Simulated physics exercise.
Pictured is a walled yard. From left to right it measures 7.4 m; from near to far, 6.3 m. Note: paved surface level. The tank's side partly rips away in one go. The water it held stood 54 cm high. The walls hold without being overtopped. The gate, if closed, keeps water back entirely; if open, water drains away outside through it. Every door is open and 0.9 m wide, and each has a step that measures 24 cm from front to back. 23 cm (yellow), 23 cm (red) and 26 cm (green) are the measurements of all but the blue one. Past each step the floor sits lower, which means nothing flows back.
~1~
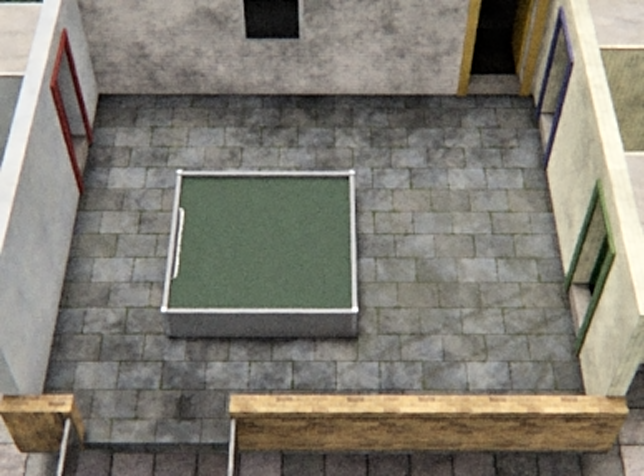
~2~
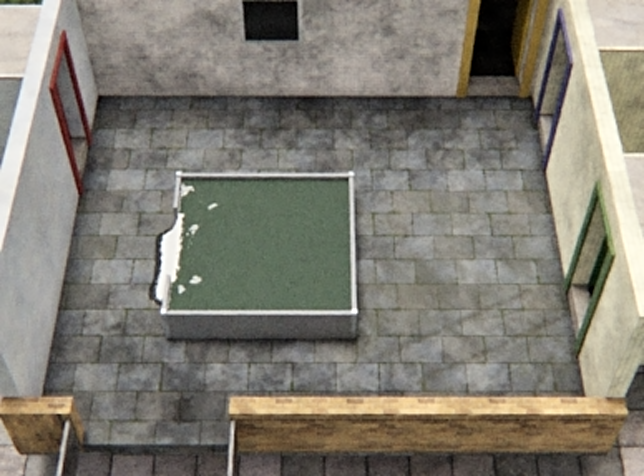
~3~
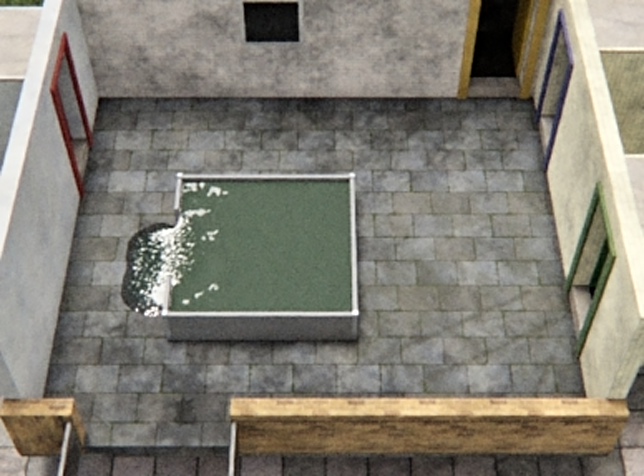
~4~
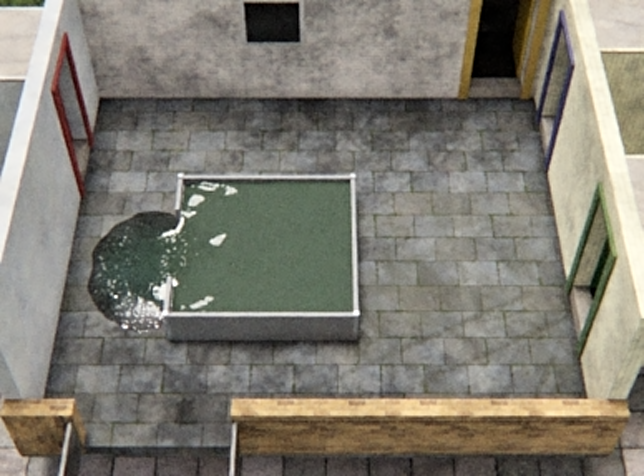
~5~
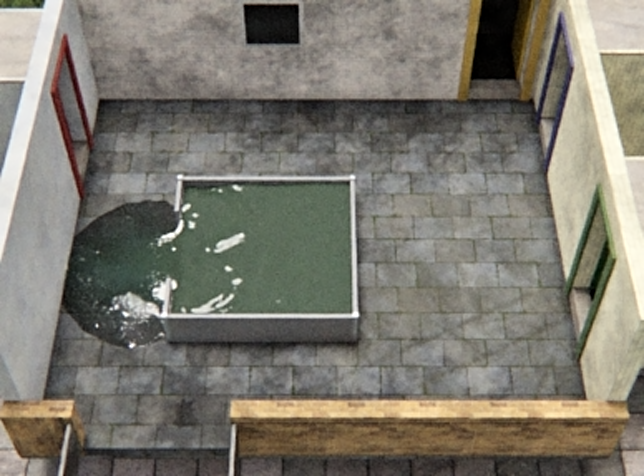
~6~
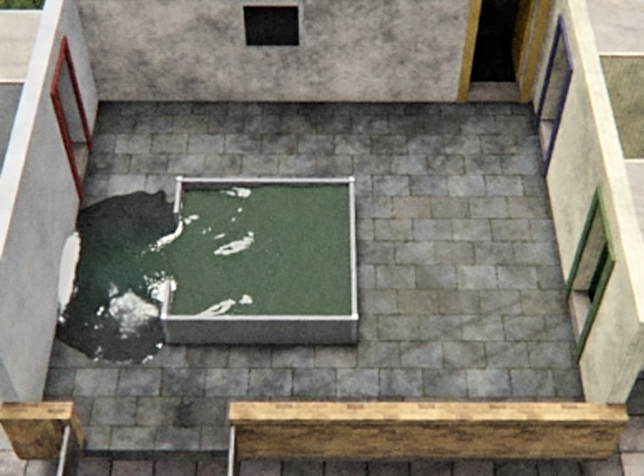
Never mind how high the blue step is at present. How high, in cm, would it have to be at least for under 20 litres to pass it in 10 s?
At least about 6 cm.
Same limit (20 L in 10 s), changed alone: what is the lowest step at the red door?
Door red, min height approx. 7.5 cm.
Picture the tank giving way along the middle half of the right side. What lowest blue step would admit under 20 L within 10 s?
Some 11.5 centimetres.
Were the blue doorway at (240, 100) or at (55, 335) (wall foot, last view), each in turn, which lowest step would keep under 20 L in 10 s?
Around 6.0 and 21 cm respectively.
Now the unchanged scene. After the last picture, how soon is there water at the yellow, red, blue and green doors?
Yellow at 4.5 s, red at 0.5 s, blue at 5.0 s and green at 6.5 s.
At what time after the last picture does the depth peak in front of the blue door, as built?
Roughly at 9.0 s.
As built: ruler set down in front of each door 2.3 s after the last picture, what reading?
Lab note, cm: Yellow 0; red 13; blue 0; green 0.
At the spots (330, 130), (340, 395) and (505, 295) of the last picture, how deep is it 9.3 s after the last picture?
Close to 4, 3 and 6 cm, one after the other.
Then, 0.7 s after the last picture water covers 10 % of the floor, deepest (39 cm) near (68, 270); it has not reached the blue door.
Then, 2.3 s after the last picture water covers 30 % of the floor, deepest (33 cm) near (39, 421); it has not reached the blue door.
Then, 9.3 s after the last picture water covers 90 % of the floor, deepest (12 cm) near (76, 289); 10 cm at the blue door, 0 litres in over its 23 cm step.
At the blue door as built, the water peaked near 10 cm, 9.1 s after the last picture.
With a step of 5.5 cm, 26 litres would have come in within the 10 s; with 6.5 cm, 14 litres. So under 20 litres takes about 6 cm.
